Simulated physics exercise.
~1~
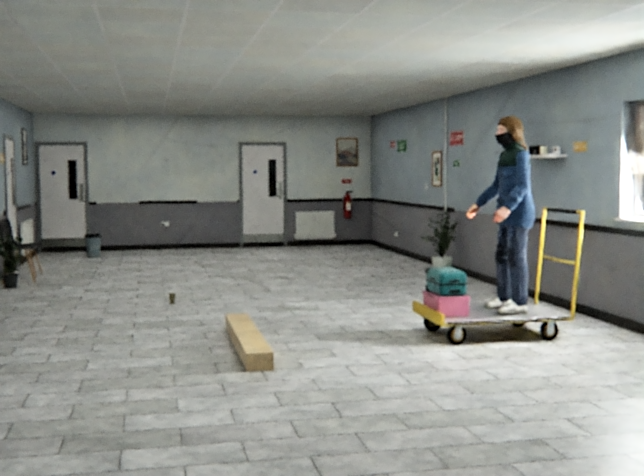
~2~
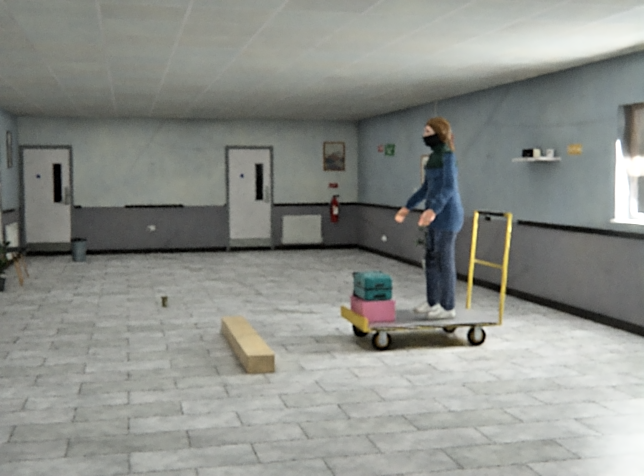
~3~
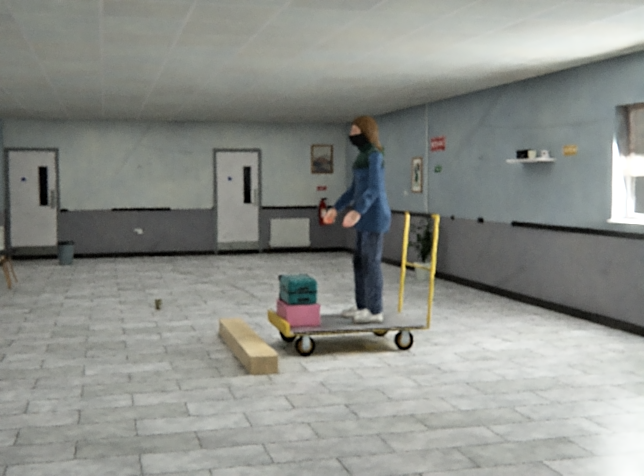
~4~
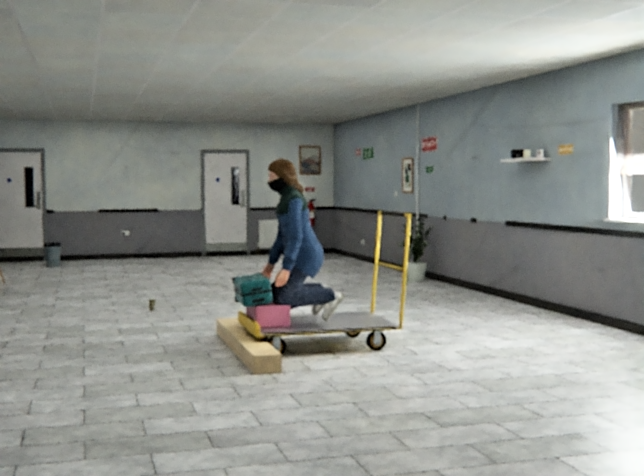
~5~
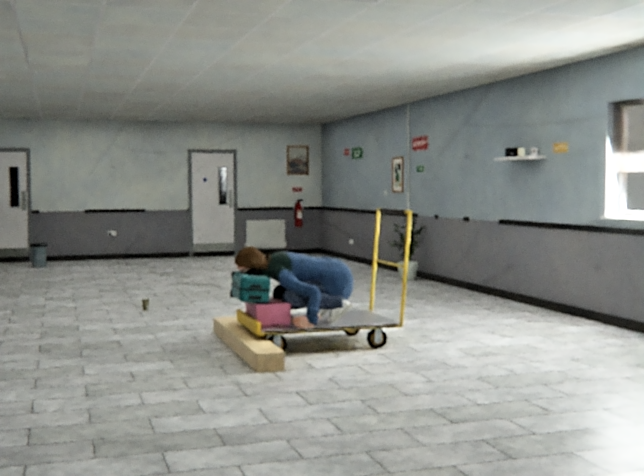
A person in a dark face covering, blue top and jeans stands on a yellow-handled platform trolley, arms held forward, in a large grey-tiled room seen from the side. A teal case sits on a pink box at the trolley's left end, and a pale wooden beam lies on the floor further left, with doors behind. The trolley rolls left until it meets the beam and stops. The person's knees fold and the body drops forward as the teal case shifts left. The person ends slumped face down over the load, hips still above the deck.
